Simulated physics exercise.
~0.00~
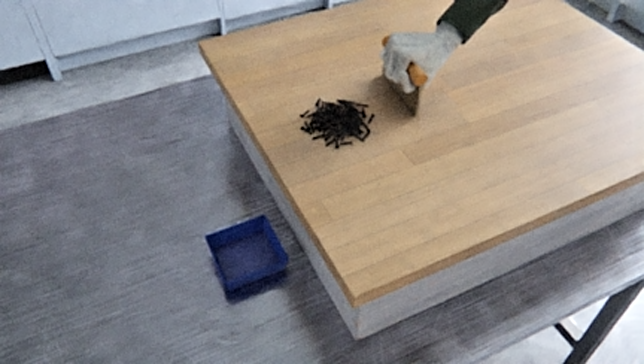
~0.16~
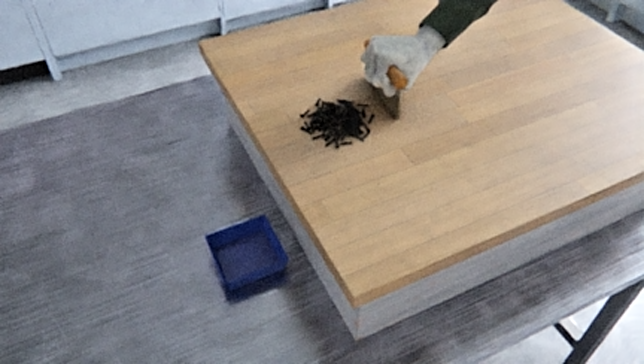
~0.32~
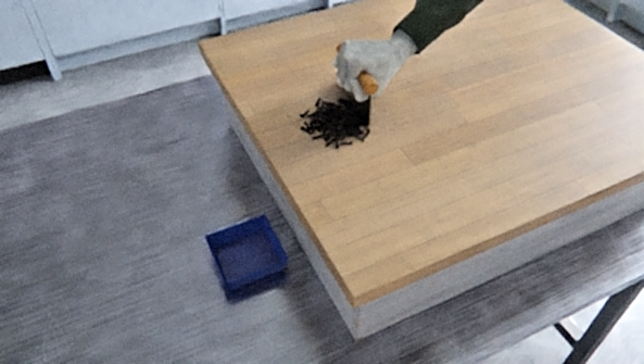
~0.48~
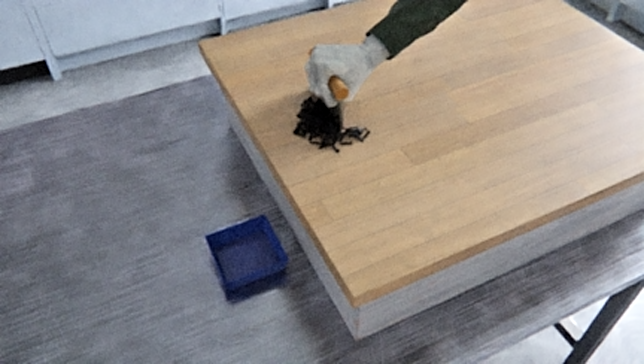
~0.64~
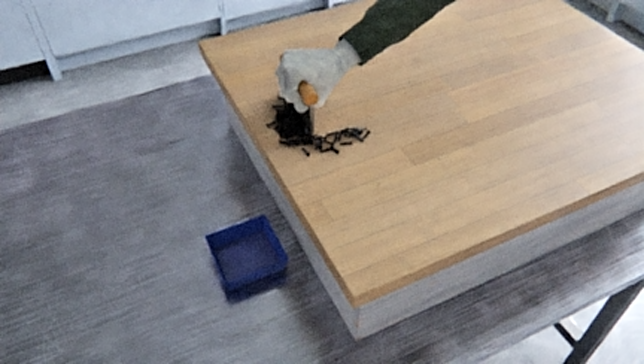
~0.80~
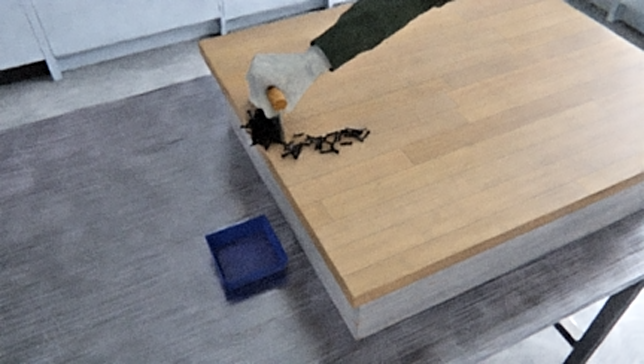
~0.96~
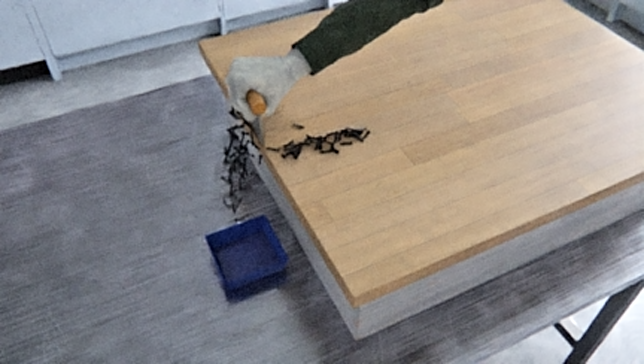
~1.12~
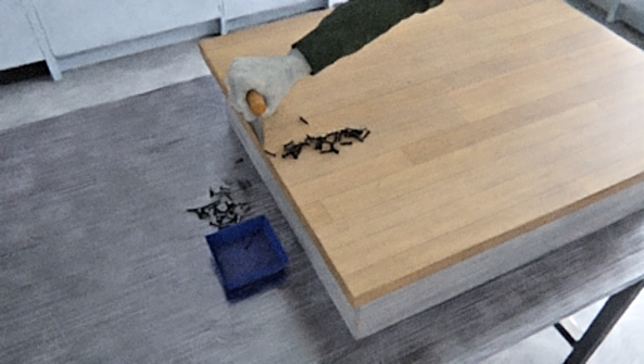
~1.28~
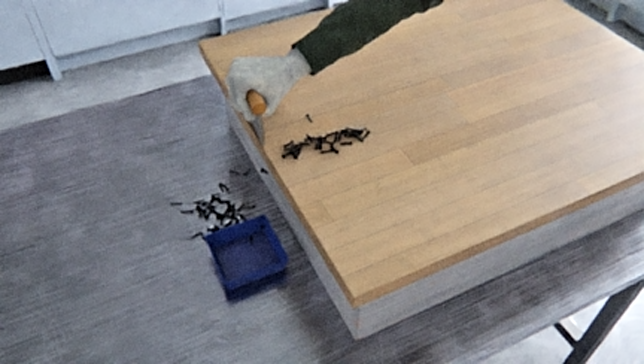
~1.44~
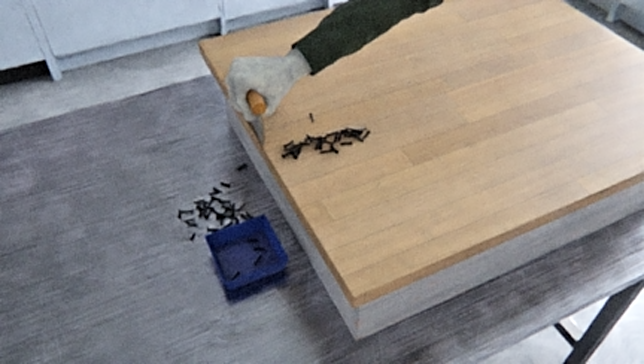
A gloved hand in a dark sleeve holds a scraper with an orange handle on a raised wooden tabletop, seen from above at an angle, with a small pile of black screws to its left and a blue tin on the grey surface below. The hand slides the scraper left into the pile, pushing part of it towards the edge while the rest trails behind. At the edge the scraper stops, and the pushed screws spill over. Most land beside the tin, behind it, and only a few end up inside. A scattered strip of screws remains on the wood.
